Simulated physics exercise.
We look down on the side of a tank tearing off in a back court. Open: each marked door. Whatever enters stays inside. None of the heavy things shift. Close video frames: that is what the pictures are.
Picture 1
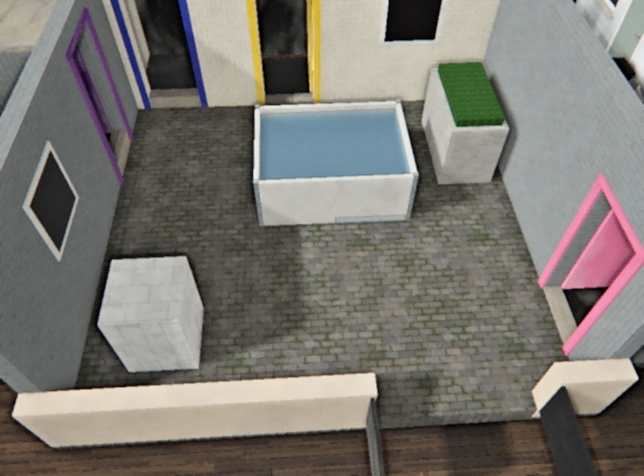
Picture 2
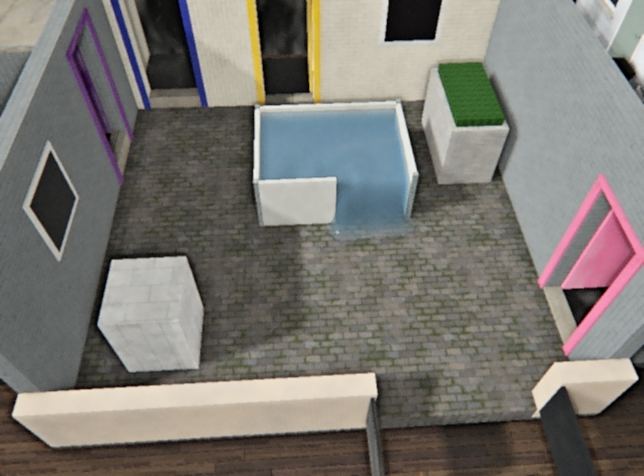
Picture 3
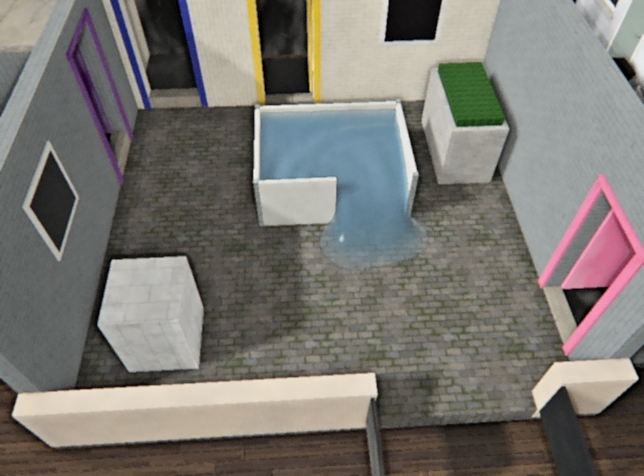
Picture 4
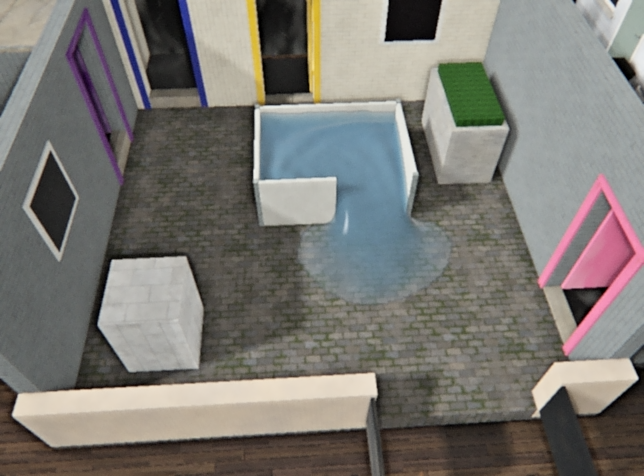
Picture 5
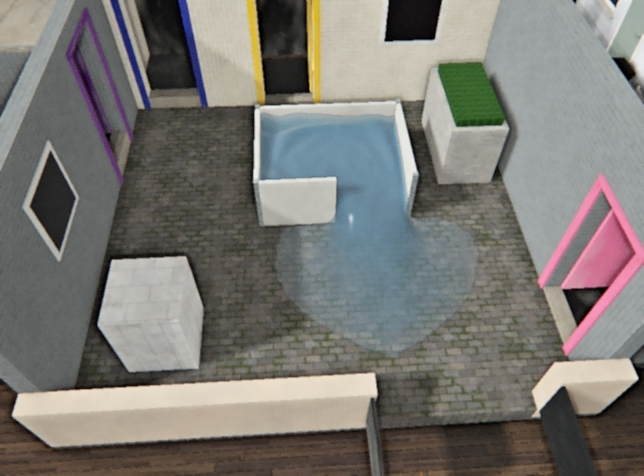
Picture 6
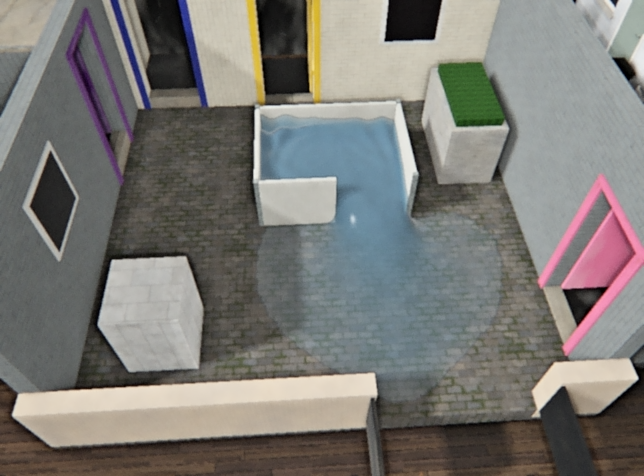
The clip shows a white-walled water tank standing whole in a paved back court, then part of its front side is gone and water pours through the gap, spreading in a widening pool across the paving toward the viewer.
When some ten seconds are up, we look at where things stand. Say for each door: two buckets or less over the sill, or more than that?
In the end the pink door passes two buckets of inflow; the yellow door stays within two buckets of inflow; the blue door stays within two buckets of inflow; the purple door stays within two buckets of inflow.
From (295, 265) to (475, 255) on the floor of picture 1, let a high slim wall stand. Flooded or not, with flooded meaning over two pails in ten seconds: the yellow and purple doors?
Lab note: Yellow door crosses the line; purple door doesn't reach it.
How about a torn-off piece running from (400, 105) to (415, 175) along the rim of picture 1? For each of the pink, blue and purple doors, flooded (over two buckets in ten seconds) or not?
In that case the pink door overshoots, while the blue door undershoots and the purple door undershoots.
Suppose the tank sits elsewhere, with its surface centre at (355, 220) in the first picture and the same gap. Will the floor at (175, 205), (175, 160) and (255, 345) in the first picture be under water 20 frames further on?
Spot one is not touched, spot two is not touched, spot three is touched.
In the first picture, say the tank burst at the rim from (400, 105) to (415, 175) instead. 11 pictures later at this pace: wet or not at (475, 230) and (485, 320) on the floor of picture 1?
Taking them in turn, they come out soaked and soaked.
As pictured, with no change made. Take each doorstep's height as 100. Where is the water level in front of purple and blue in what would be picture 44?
Some 10 percent and then some 0 percent.
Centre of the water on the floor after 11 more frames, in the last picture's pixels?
Estimate: (352, 236).
A moment on, water covers 35 % of the floor; the pink door wet at the sill, nothing in, the yellow door not reached, the blue door not reached, the purple door not reached.
Next, water covers 40 % of the floor; the pink door over two buckets in, the yellow door not reached, the blue door not reached, the purple door not reached.
Then, water covers 50 % of the floor; the pink door far over two buckets in, the yellow door not reached, the blue door not reached, the purple door not reached.
Later, water covers 70 % of the floor; the pink door far over two buckets in, the yellow door not reached, the blue door not reached, the purple door wet at the sill, nothing in.
In the end, water covers 85 % of the floor; the pink door far over two buckets in, the yellow door wet at the sill, nothing in, the blue door wet at the sill, nothing in, the purple door wet at the sill, nothing in.
